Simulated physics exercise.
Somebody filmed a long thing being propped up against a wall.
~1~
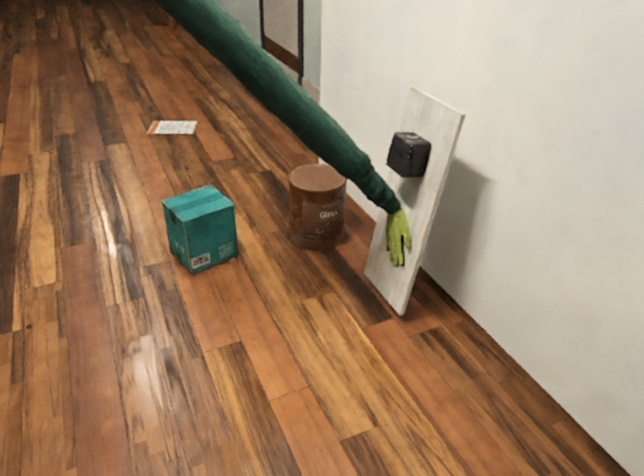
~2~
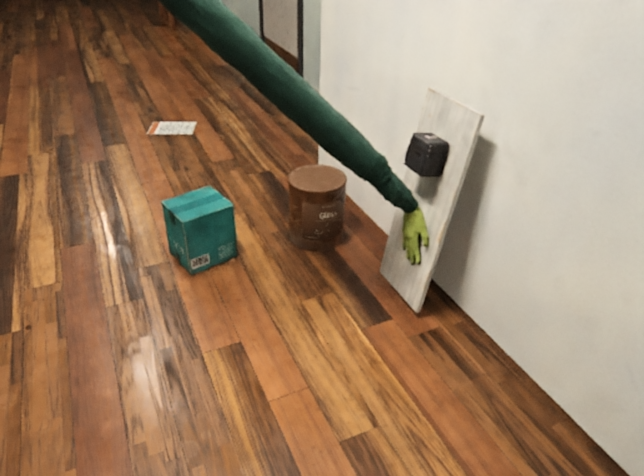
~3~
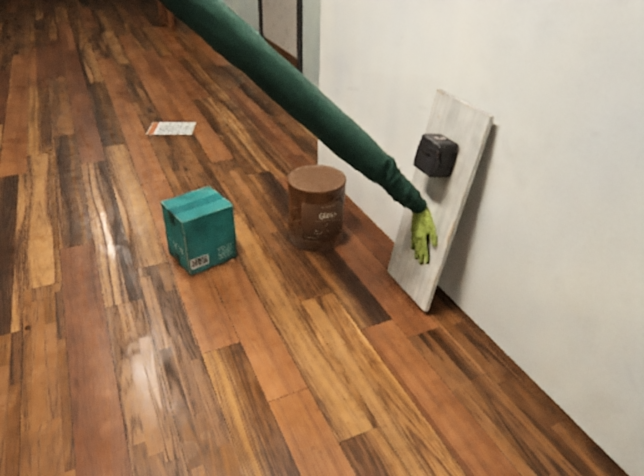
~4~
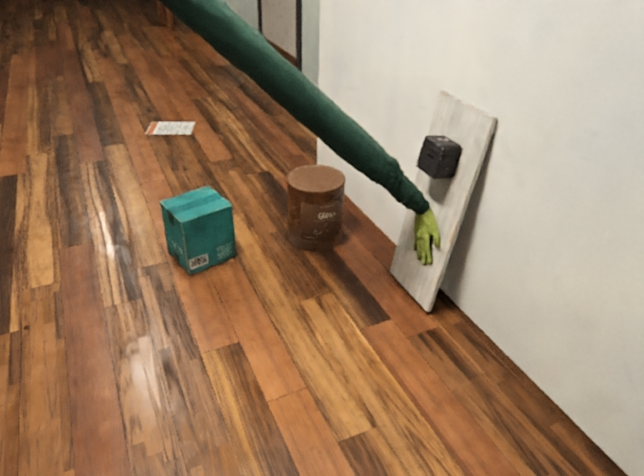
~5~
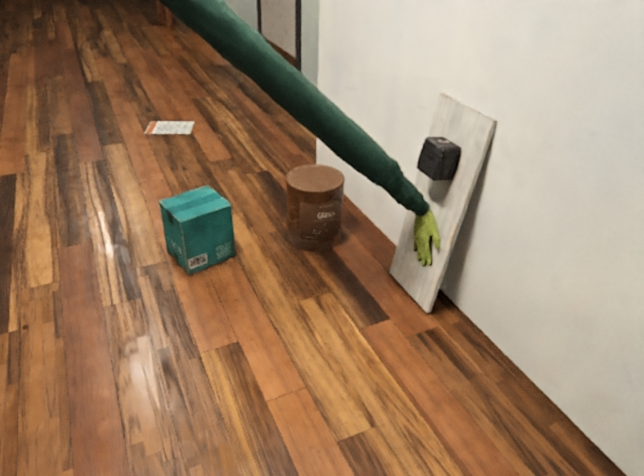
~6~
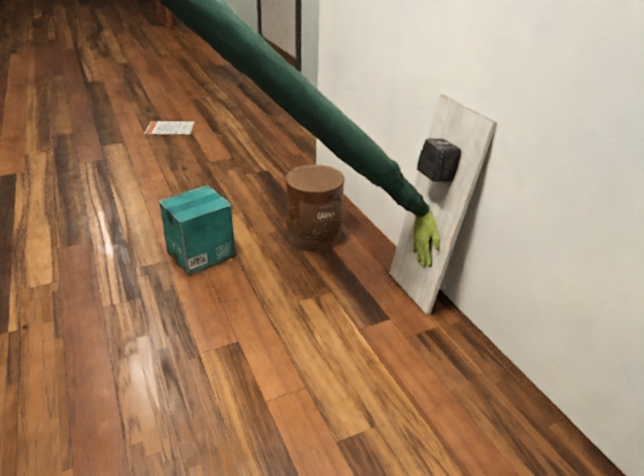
A white board with a dark block on it was moved a little to the right by a green-sleeved, gloved arm until it leant on the wall, while the turquoise box and brown tub stayed put.
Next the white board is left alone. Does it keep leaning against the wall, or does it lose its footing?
It keeps leaning.
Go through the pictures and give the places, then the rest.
In the first picture, not yet at the wall; white board (407, 207); turquoise box (201, 229).
In the second picture, not yet at the wall; white board (424, 206); turquoise box (201, 230).
In the third picture, not yet at the wall; white board (432, 206); turquoise box (200, 230).
In the fourth picture, not yet at the wall; white board (435, 207); turquoise box (199, 230).
In the fifth picture, leant on the wall, still held; white board (435, 208); turquoise box (198, 230).
In the sixth picture, leant on the wall, still held; white board (435, 209); turquoise box (198, 230).
Then, 0.40 s after the last picture, nothing has stirred.
Then, 0.90 s after the last picture, white board resting near (435, 209).
At rest, all 3 in place. Seen from the same camera at the end, white board near (435, 209). The board holds.
